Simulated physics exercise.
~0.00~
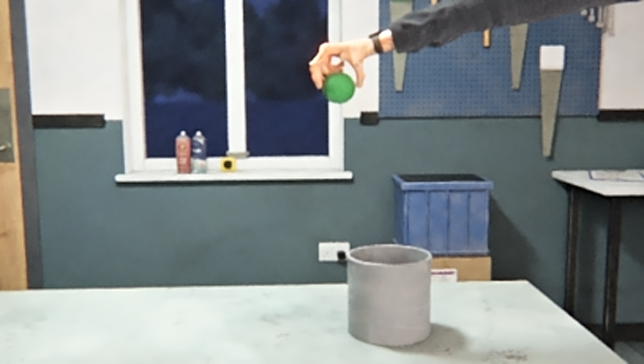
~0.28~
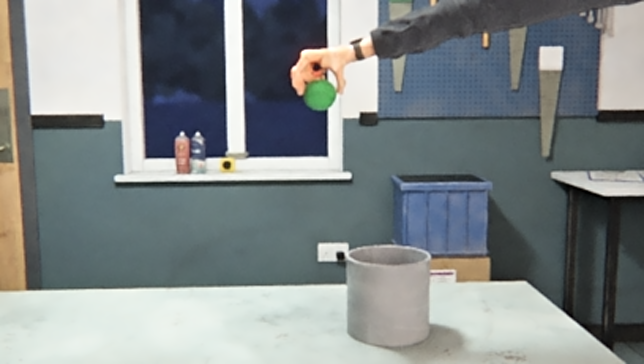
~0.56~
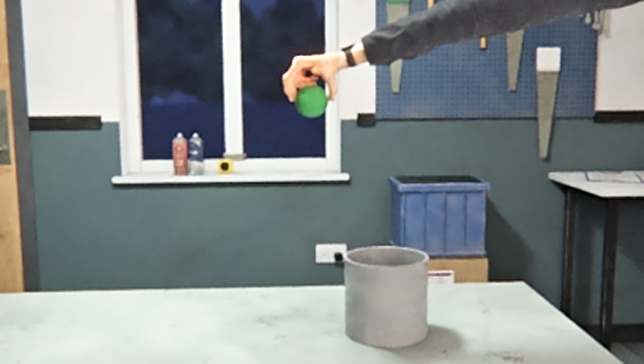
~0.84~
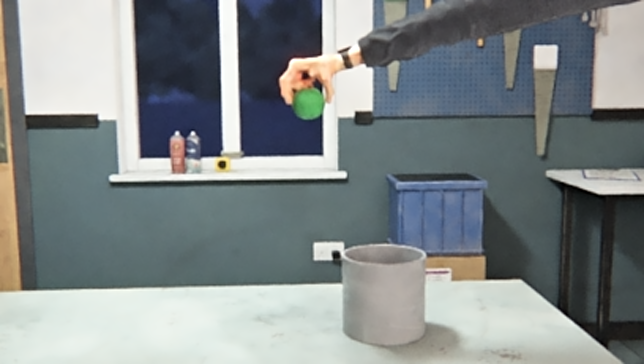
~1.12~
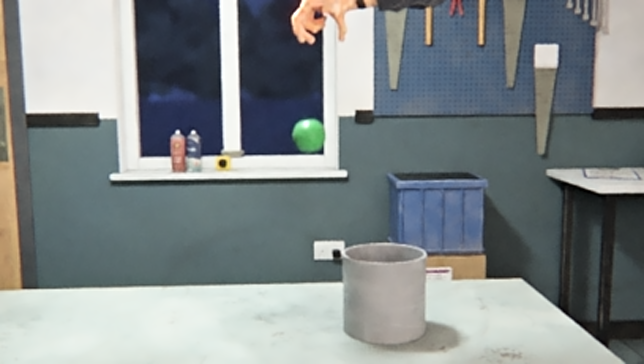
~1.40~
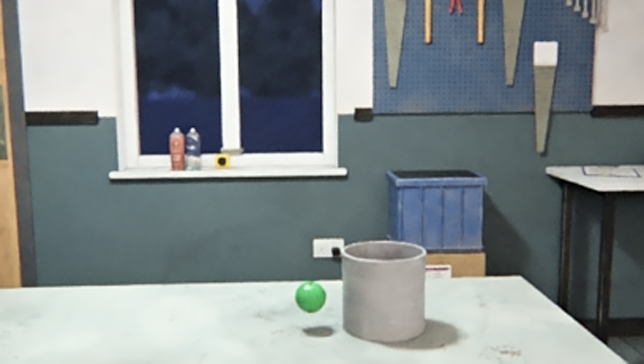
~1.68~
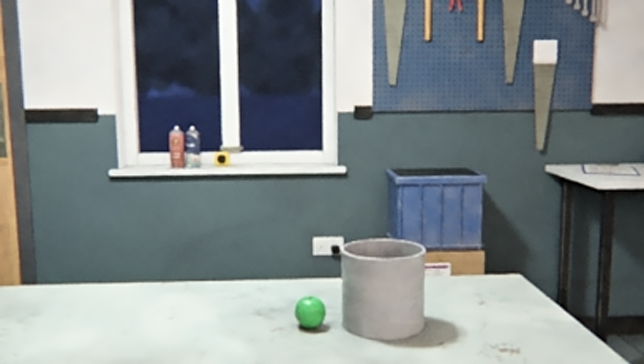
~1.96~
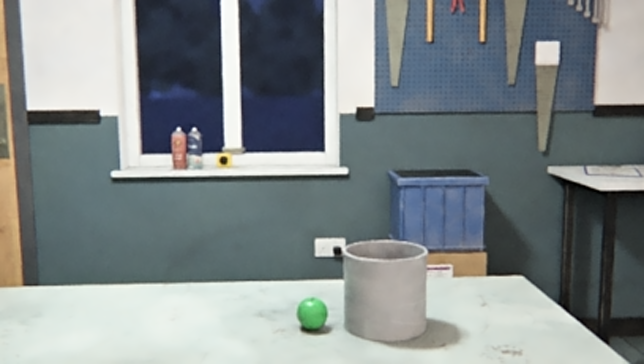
Green ball dropping from a person's hand, missing the grey bucket and coming to rest on the table just left of it.
